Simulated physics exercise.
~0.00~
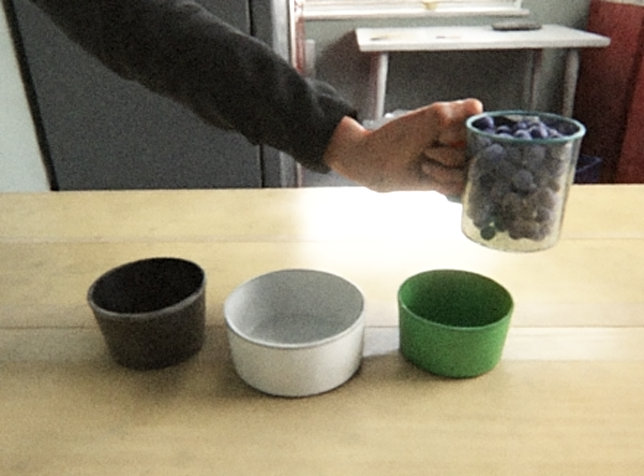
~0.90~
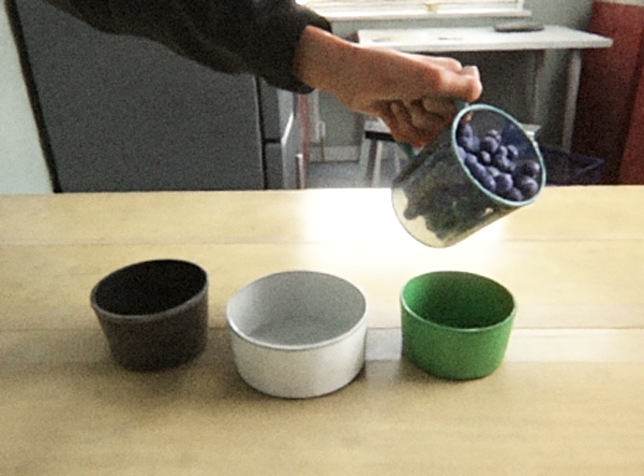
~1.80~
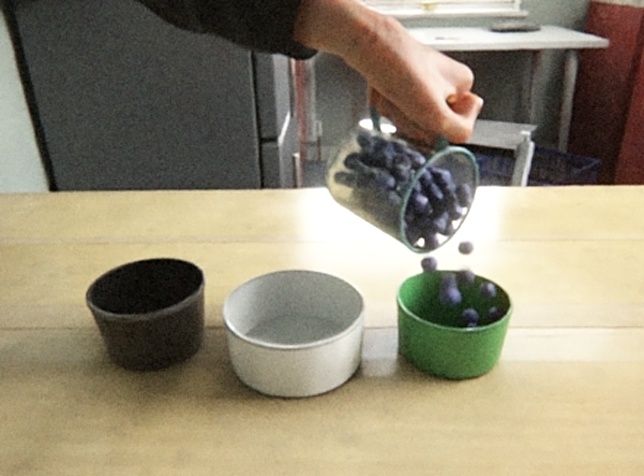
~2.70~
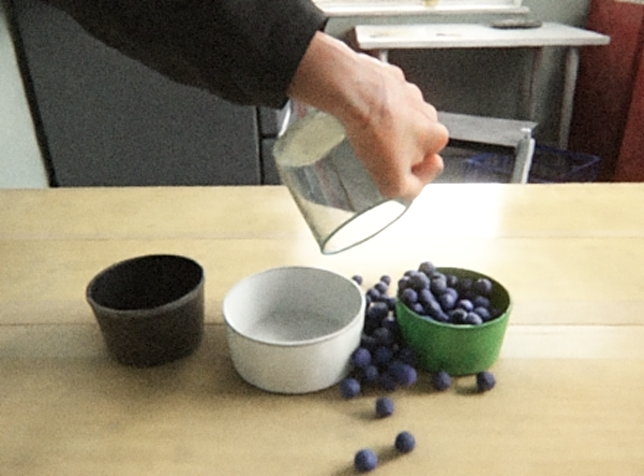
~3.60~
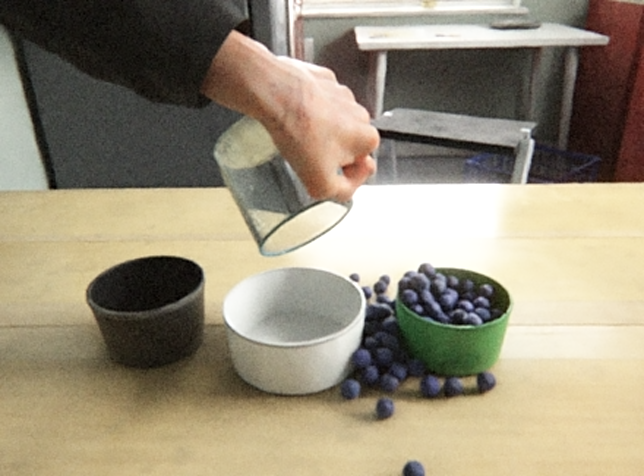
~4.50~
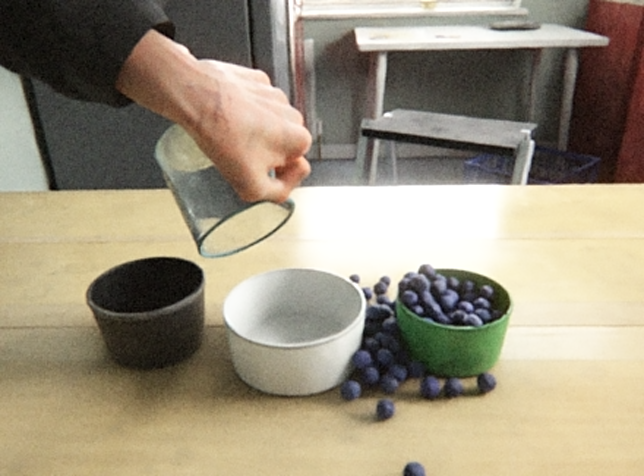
Hand tipping a clear cup of blueberries over a green dish, overfilling it and spilling berries, then moving the emptied cup left.
